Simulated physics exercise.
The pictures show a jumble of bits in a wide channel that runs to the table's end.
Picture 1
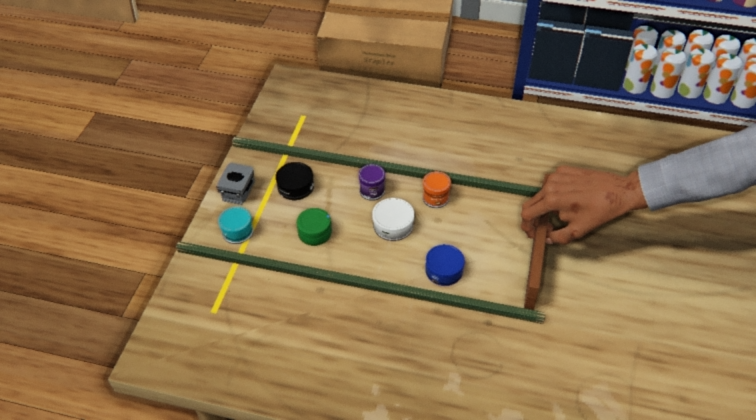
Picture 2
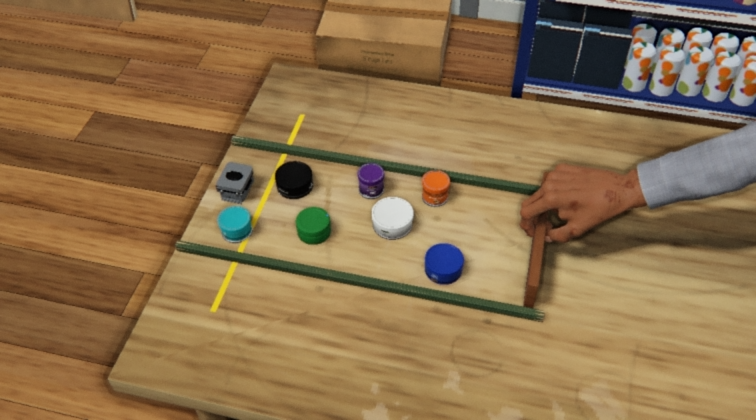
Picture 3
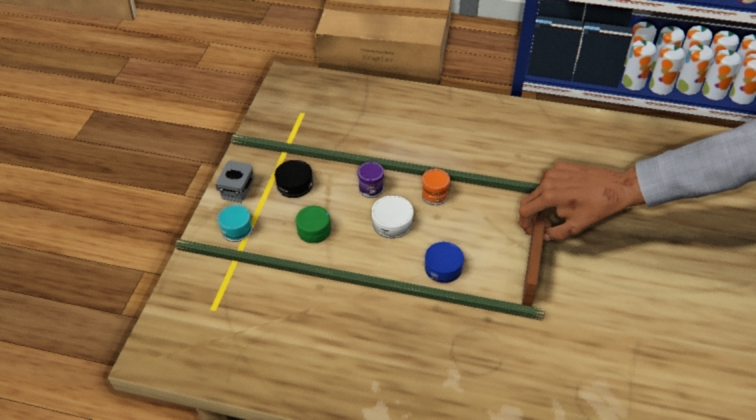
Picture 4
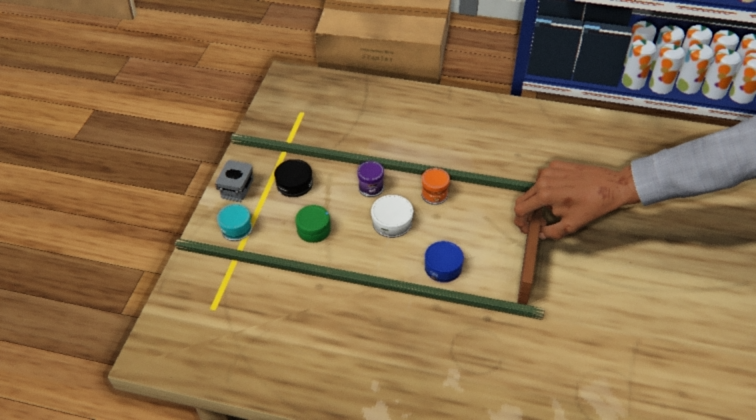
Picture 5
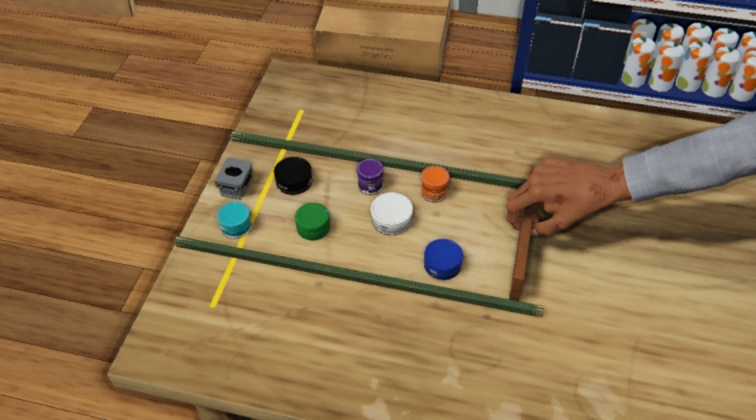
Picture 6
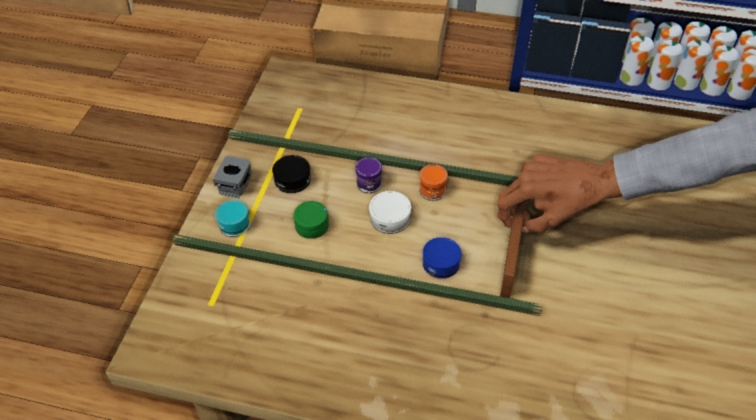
A hand in a grey sleeve grips a brown board at the right end of a wide channel between two green rails on a wooden table, seen from above at an angle. Turquoise, black, green, purple, white, orange and blue round containers and a grey case lie scattered leftward, near yellow tape. The hand slides the board slightly left, the objects staying put as the view drifts barely.
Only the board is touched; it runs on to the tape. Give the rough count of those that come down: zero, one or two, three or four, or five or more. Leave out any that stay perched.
Outcome: The number that fall off is one or two.
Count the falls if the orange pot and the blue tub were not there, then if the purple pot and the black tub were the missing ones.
0 in the first case, 0 in the second.
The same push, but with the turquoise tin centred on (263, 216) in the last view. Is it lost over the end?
From there it survives.
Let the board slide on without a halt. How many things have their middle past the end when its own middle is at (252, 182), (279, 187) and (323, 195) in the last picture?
Past the end: 2, 1 and 0.
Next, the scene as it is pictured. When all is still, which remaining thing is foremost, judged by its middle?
It is the black tub.
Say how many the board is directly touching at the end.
The number is 3.
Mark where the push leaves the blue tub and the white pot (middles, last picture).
The blue tub at (228, 220), the white pot at (244, 182).
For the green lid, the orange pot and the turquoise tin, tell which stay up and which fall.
The green lid survives, the orange pot survives, the turquoise tin is kept.
Soon after, none off yet; grey case at rest near (234, 177); turquoise tin at rest near (233, 219); black tub at rest near (292, 174).
After that, none off yet; grey case displaced a little near (216, 177); turquoise tin displaced a little near (221, 221); black tub displaced about its own width near (249, 178).
In the end, the number that fall off is one or two; gone, grey case.
